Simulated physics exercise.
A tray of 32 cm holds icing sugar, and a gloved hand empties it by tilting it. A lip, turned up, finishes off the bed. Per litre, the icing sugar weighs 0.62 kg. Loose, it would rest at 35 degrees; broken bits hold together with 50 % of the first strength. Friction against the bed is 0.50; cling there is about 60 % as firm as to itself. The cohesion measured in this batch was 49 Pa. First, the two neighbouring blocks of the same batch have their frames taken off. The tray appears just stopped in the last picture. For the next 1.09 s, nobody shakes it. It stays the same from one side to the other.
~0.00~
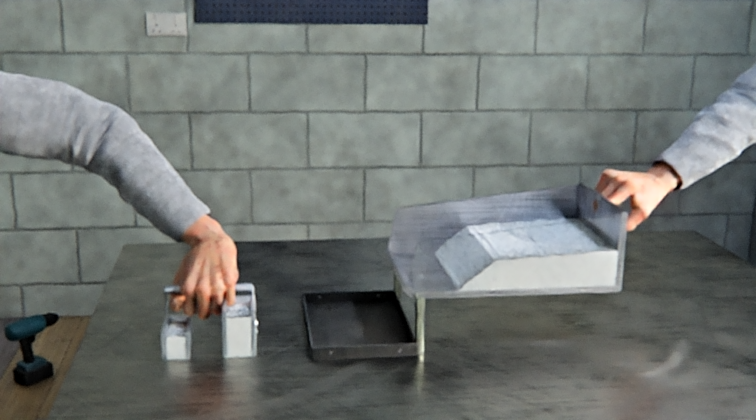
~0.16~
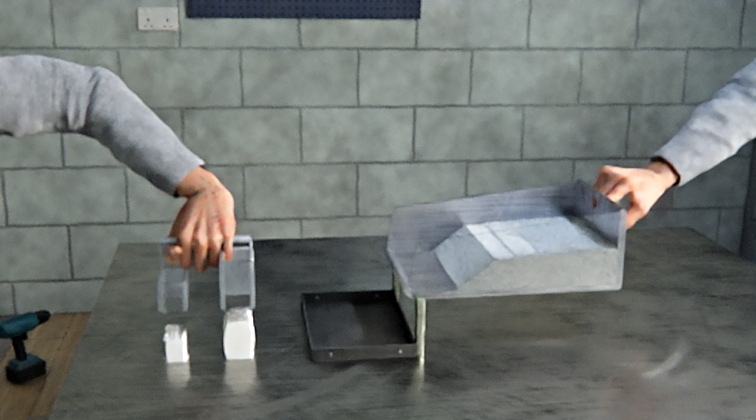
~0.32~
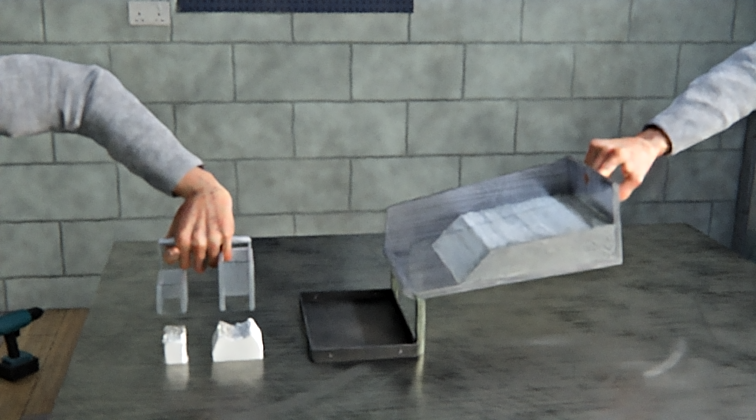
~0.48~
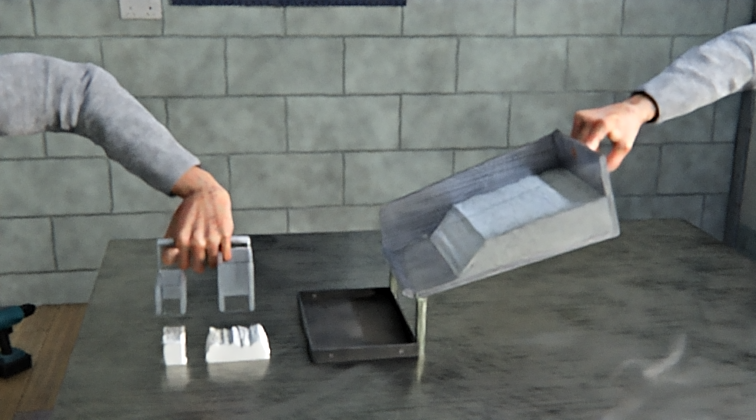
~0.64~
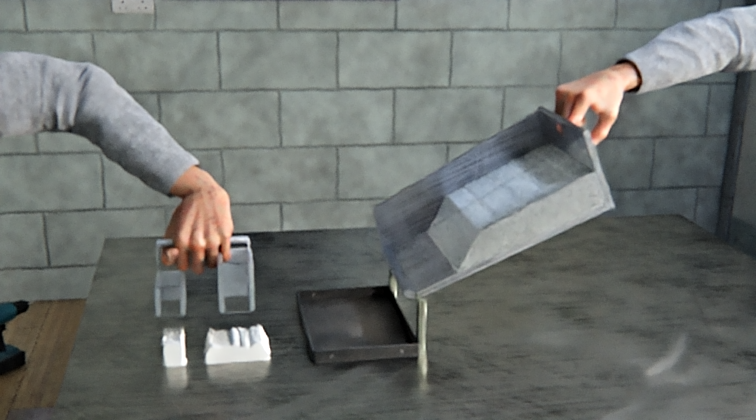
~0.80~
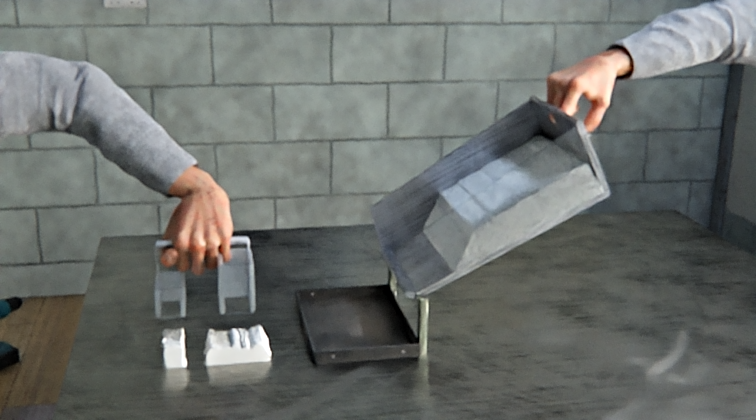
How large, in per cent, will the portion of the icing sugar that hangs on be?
My estimate is about 100 per cent.
After 0.91 s, the tilt is 27 degrees and 100 % is on the bed.
After 1.05 s, the tilt is 27 degrees and 100 % is on the bed.
After 1.18 s, the tilt is 27 degrees and 100 % is on the bed.
After 1.31 s, the tilt is 27 degrees and 100 % is on the bed.
After 1.86 s, at the end, the tilt is 27 degrees and 100 % is on the bed.
